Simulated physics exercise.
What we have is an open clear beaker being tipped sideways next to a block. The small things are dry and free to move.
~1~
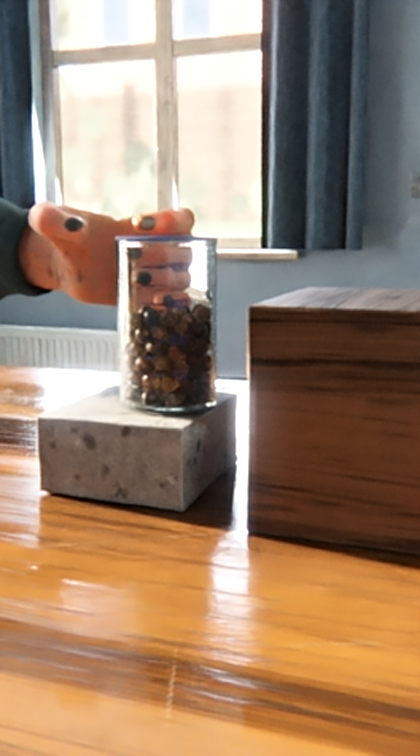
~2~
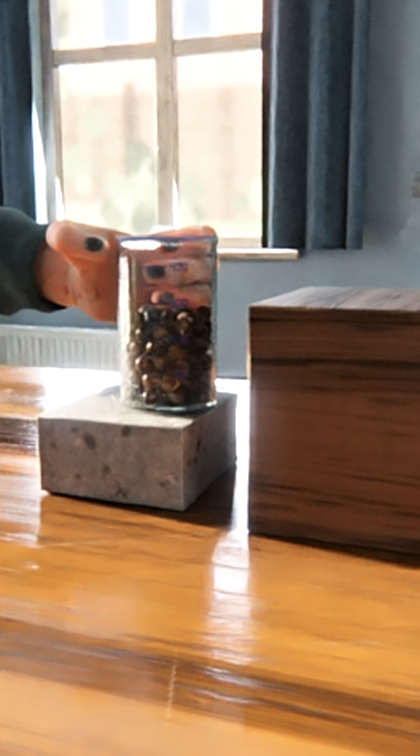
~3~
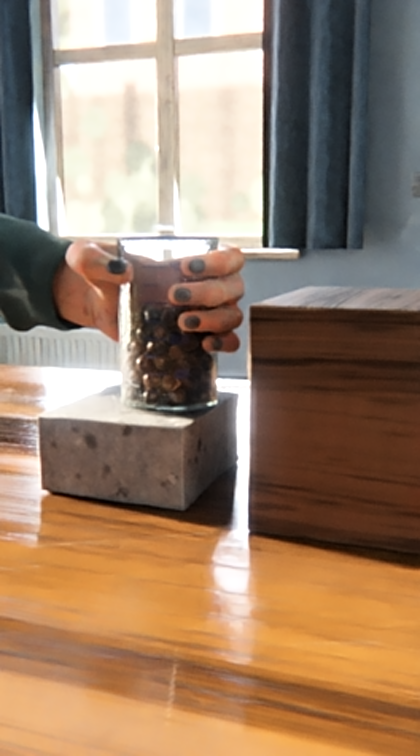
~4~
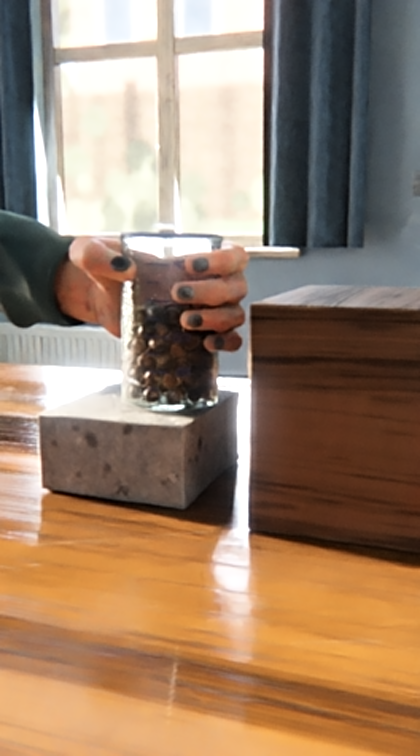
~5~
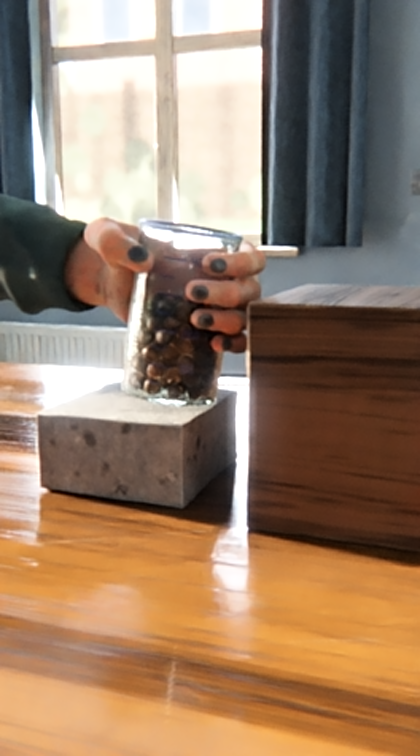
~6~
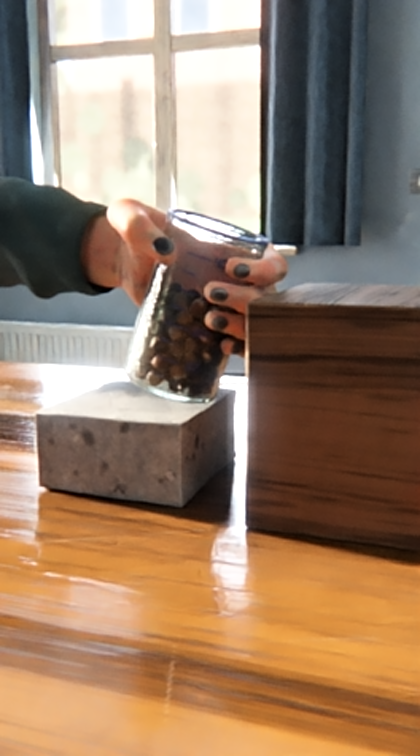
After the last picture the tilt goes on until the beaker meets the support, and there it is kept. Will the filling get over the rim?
In the end the load keeps within the rim.
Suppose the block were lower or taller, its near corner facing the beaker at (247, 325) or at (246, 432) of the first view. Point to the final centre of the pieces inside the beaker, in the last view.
One: (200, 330). Two: (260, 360).
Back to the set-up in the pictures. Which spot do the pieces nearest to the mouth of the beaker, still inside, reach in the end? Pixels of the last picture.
Roughly at (233, 304).
Then, 0.15 s on from there, the beaker leans 27°; everything is still inside.
Then, 0.31 s on from there, the beaker rests on the block at 30°; everything is still inside.
In the end, the beaker rests on the block at 30°; everything is still inside.
